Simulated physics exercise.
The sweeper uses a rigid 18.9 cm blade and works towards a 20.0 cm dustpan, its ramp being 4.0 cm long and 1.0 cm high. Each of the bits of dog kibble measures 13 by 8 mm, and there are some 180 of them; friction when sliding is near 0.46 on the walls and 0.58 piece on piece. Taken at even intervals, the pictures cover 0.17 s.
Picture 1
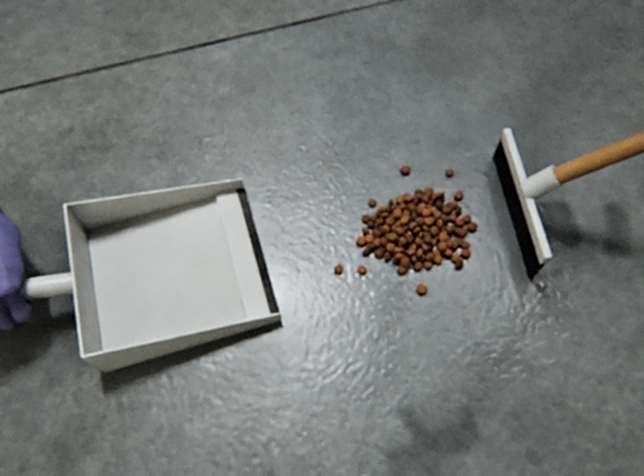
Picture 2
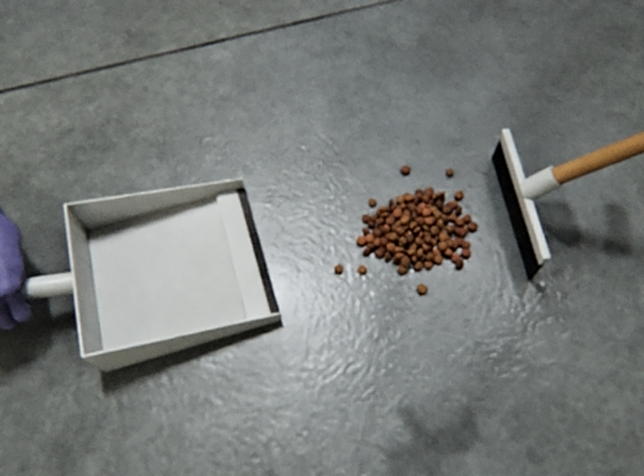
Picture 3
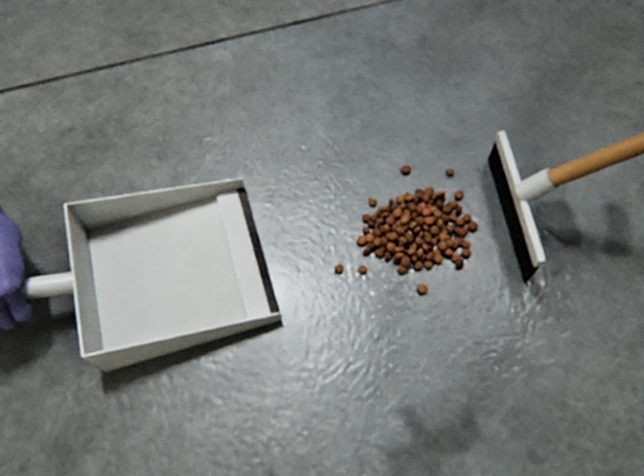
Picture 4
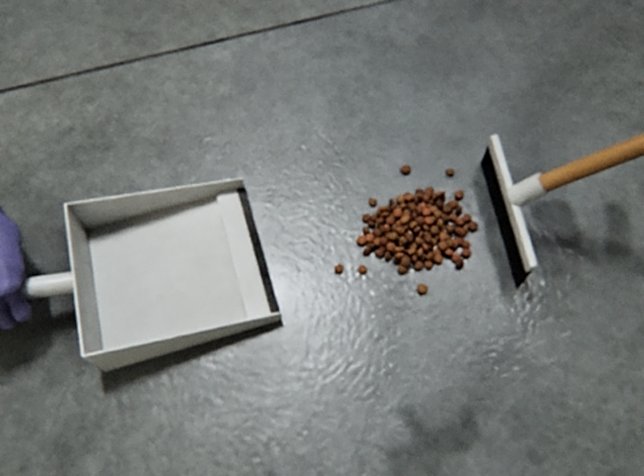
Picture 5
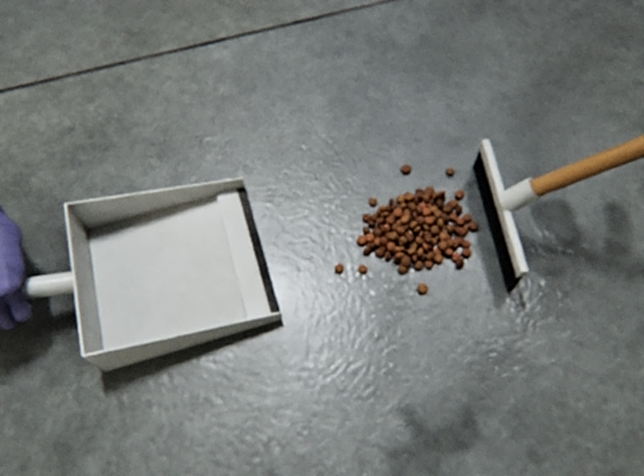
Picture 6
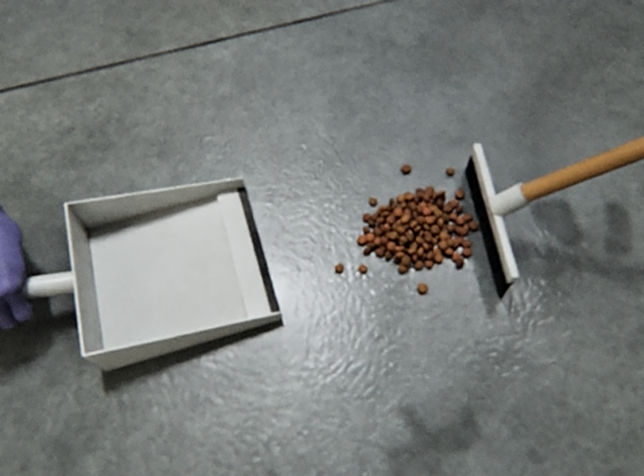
White-backed blade on a wooden handle sliding left to the edge of a still pile of brown kibble, opposite a white dustpan.
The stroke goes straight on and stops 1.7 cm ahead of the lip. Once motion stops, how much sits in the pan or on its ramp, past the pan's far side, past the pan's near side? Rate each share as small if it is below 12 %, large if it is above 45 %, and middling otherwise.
Pan: Small, far side: Small, near side: Middling.
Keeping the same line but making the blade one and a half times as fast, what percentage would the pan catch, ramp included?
Then about 5 per cent.
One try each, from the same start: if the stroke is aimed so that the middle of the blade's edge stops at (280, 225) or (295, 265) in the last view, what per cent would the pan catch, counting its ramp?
I'd expect about 35 percent, then about 30 percent.
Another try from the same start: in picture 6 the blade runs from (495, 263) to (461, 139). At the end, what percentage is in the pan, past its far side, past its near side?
Final per cent - pan 35, far 5, near 5.
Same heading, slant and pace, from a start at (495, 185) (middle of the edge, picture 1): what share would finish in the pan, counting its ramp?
About 15 per cent.
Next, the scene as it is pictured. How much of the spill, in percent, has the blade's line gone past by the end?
I'd say close to 35 per cent.
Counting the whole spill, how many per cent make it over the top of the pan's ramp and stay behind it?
It comes to some 0 per cent.
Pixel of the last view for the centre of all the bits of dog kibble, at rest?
Near (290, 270).
Then, 0.30 s after the last picture, middle of the blade 17 cm from the lip; 0 % over the lip, far side 0 %, near side 5 %.
Then, 0.51 s after the last picture, middle of the blade 8 cm from the lip; 0 % over the lip, far side 0 %, near side 15 %.
Then, 0.82 s after the last picture, middle of the blade 3 cm from the lip; 5 % over the lip, far side 0 %, near side 20 %.
In the end, pan 5 %, far side 0 %, near side 20 %, in front of the lip or behind the blade 75 %.
